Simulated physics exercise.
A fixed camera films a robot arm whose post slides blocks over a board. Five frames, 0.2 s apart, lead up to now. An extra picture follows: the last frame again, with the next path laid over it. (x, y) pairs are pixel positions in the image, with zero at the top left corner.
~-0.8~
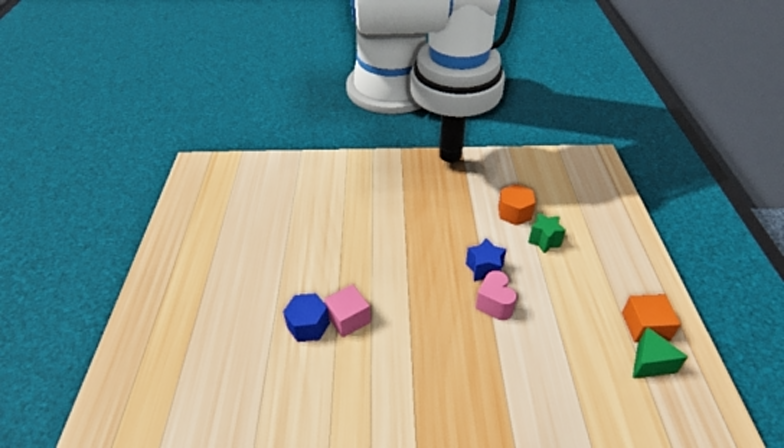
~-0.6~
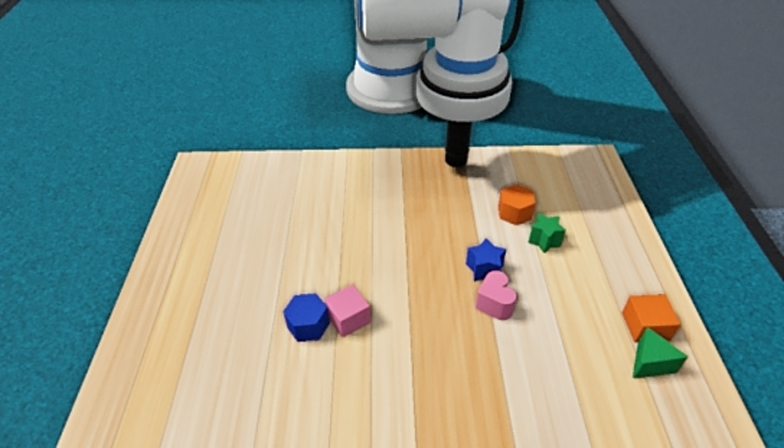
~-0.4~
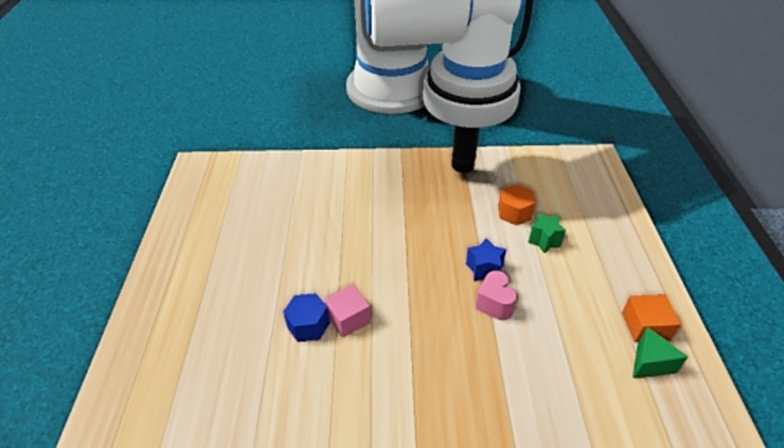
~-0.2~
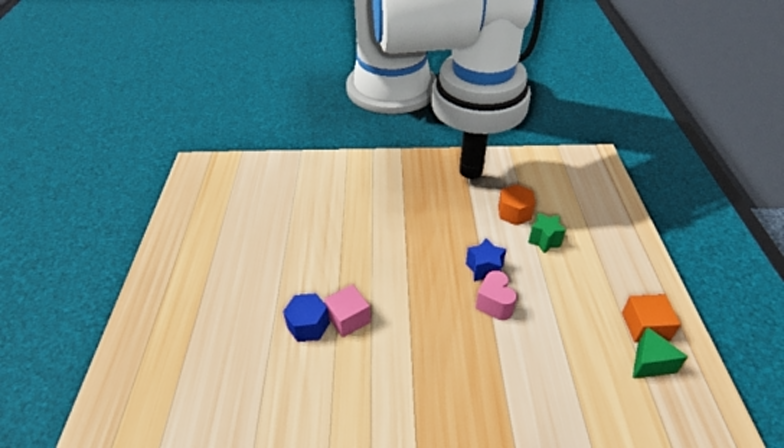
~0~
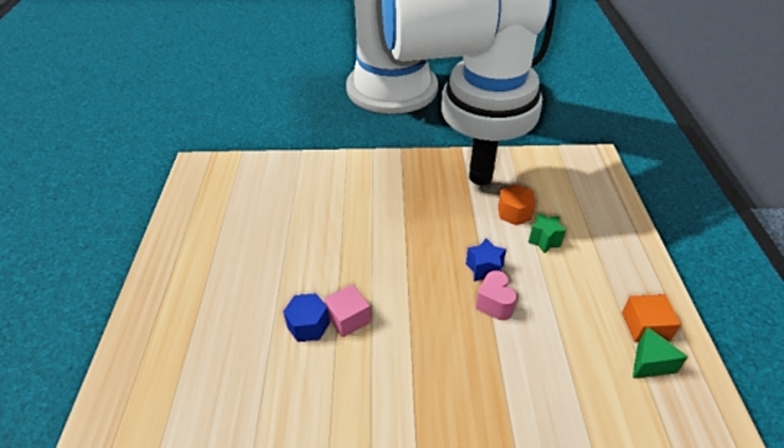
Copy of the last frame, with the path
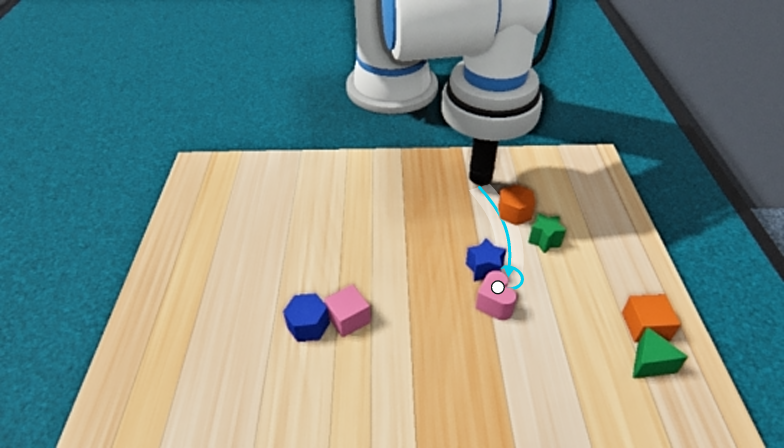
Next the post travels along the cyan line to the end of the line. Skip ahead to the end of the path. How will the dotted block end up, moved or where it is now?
At the end of the path, it will still be in place.
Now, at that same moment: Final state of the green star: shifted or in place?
At the end of the path, the green star has moved off its old spot.
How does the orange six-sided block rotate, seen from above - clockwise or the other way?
Verdict: Counterclockwise.
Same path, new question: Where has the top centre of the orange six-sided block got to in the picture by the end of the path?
Near (539, 208).
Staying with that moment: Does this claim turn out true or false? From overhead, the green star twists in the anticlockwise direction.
That claim is false.
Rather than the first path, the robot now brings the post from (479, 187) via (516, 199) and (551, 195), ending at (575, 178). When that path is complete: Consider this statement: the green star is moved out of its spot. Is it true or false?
The statement is false.
Drawn move, from (479, 187) over (499, 213) and (509, 243) to (508, 277); the dot is on the pink heart block.
On the path given first. One third of the way, post at (500, 204); orange six-sided block at (531, 203), turned 35° anticlockwise; green star at (553, 225), turned 15° clockwise.
Two thirds of the way, post at (511, 235); orange six-sided block at (539, 208), turned 65° anticlockwise; green star at (560, 228), turned 35° clockwise.
At the end, post at (510, 269); blue star at (483, 260), turned 55° clockwise; pink heart block still; orange six-sided block at (539, 208), turned 65° anticlockwise; green star at (560, 228), turned 35° clockwise.
